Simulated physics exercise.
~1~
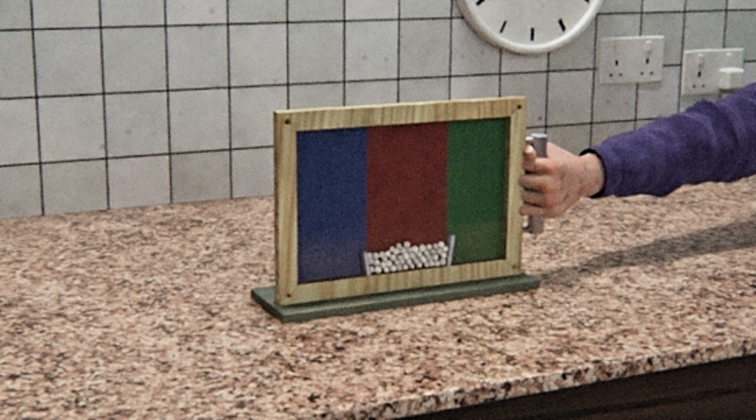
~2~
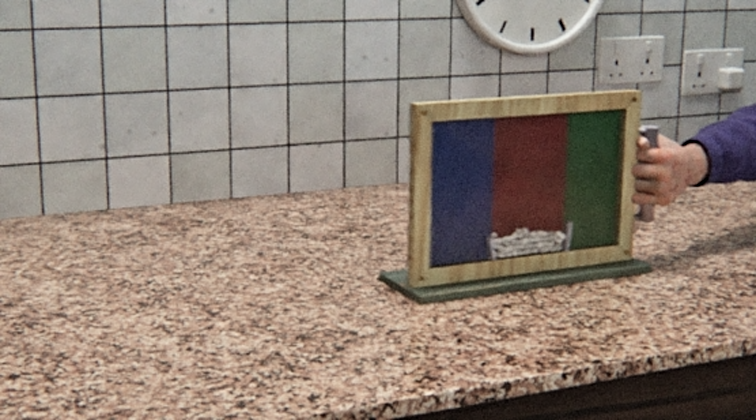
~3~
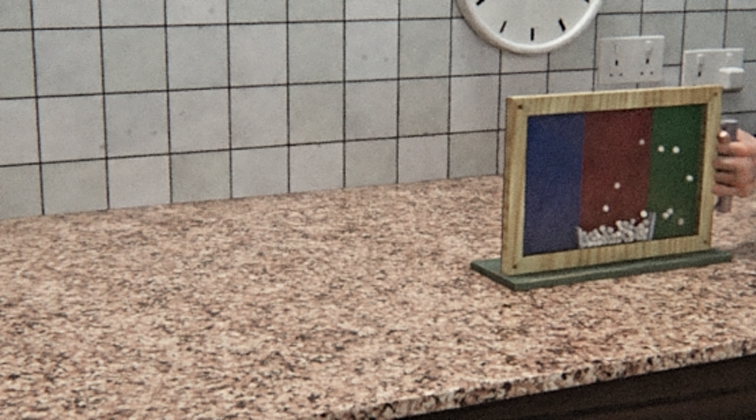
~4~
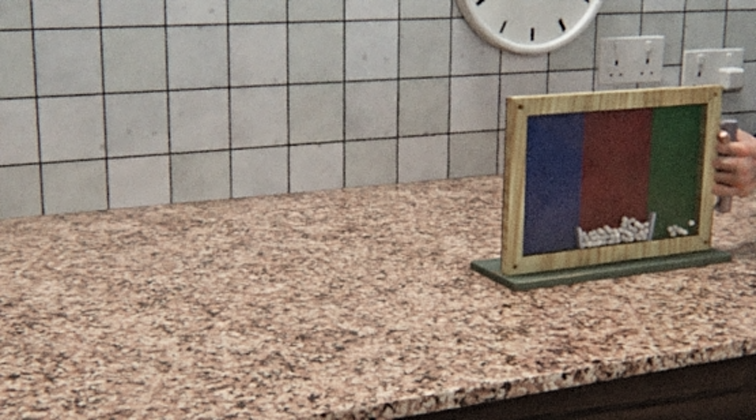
The footage shows a hand sliding an upright wooden-framed case with blue, red and green strips rightward across a speckled counter, then stopping. Small white beads scatter upward and to the right inside, and most settle in the red strip, with a few in the green.
